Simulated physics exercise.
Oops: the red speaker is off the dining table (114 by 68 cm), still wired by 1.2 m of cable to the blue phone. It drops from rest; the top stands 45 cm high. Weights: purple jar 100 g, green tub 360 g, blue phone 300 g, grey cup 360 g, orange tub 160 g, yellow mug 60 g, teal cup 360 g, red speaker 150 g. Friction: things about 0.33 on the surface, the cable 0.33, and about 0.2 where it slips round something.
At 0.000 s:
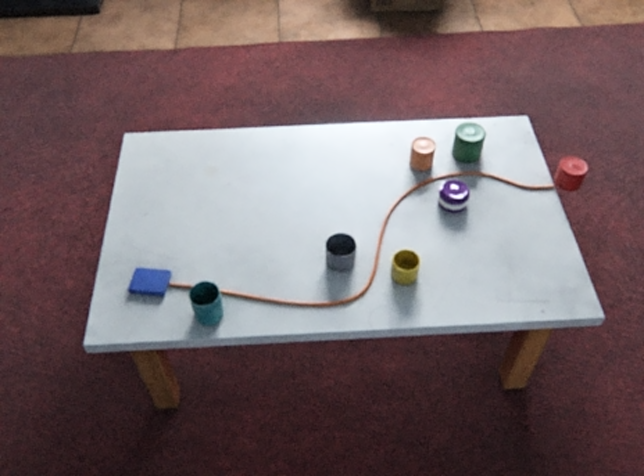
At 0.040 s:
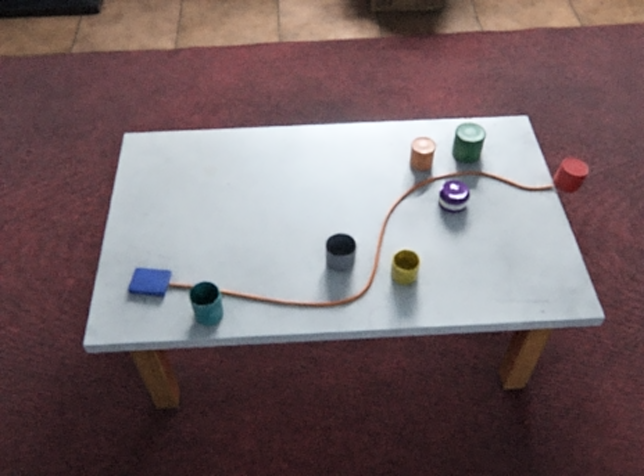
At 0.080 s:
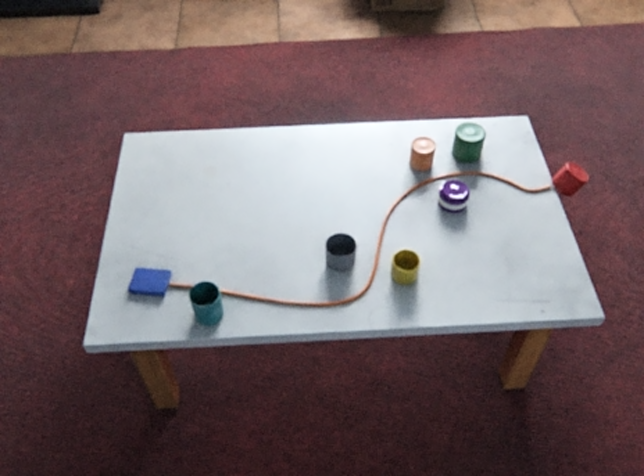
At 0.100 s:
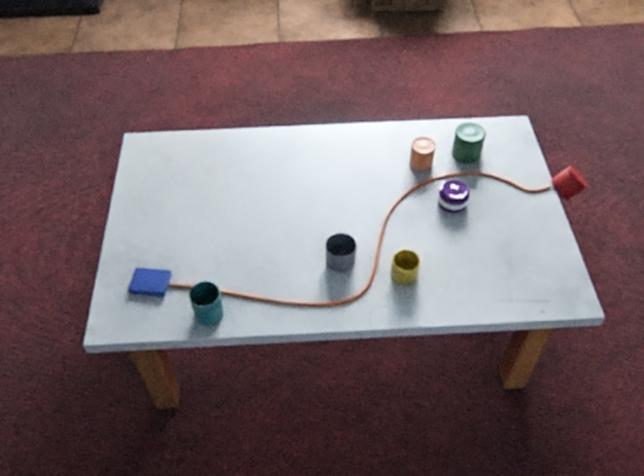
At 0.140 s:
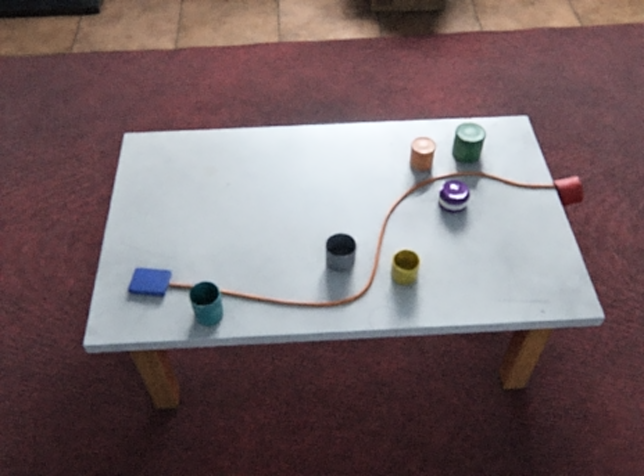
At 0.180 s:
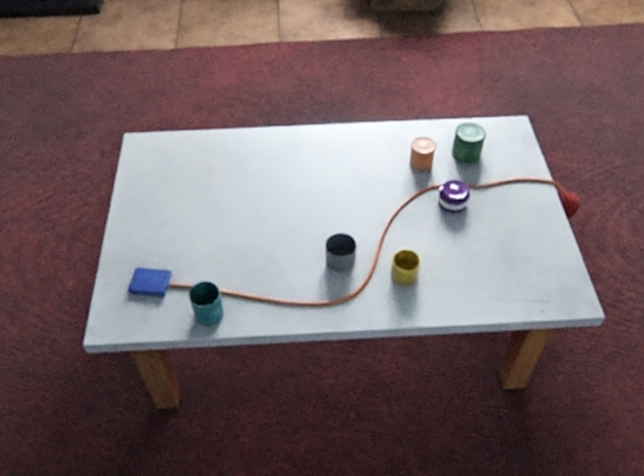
Red speaker wired to a blue phone tilting and dropping beside the table's right edge, its cable shifting near a purple jar.
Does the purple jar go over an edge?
Verdict: The purple jar stays on.
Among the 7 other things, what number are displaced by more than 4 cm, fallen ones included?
That makes 1.
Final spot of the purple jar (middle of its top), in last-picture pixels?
Around (492, 225).
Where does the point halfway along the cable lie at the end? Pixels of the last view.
At about (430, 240).
After 0.4 s, the cable's tail end at (177, 281); purple jar 11 cm off its start, red speaker over the edge, blue phone 1 cm off its start.
After 0.7 s, the cable's tail end at (186, 280); purple jar 14 cm off its start, red speaker over the edge, blue phone 4 cm off its start.
After 0.9 s, the cable's tail end at (186, 280); purple jar 14 cm off its start at (492, 225), red speaker over the edge, blue phone 4 cm off its start at (166, 278).
After 1.2 s, the cable's tail end at (186, 280); purple jar 14 cm off its start, red speaker over the edge, blue phone 4 cm off its start.
After 2.4 s, the cable's tail end at (186, 280); purple jar 14 cm off its start at (492, 225), red speaker over the edge, blue phone 4 cm off its start at (166, 278).
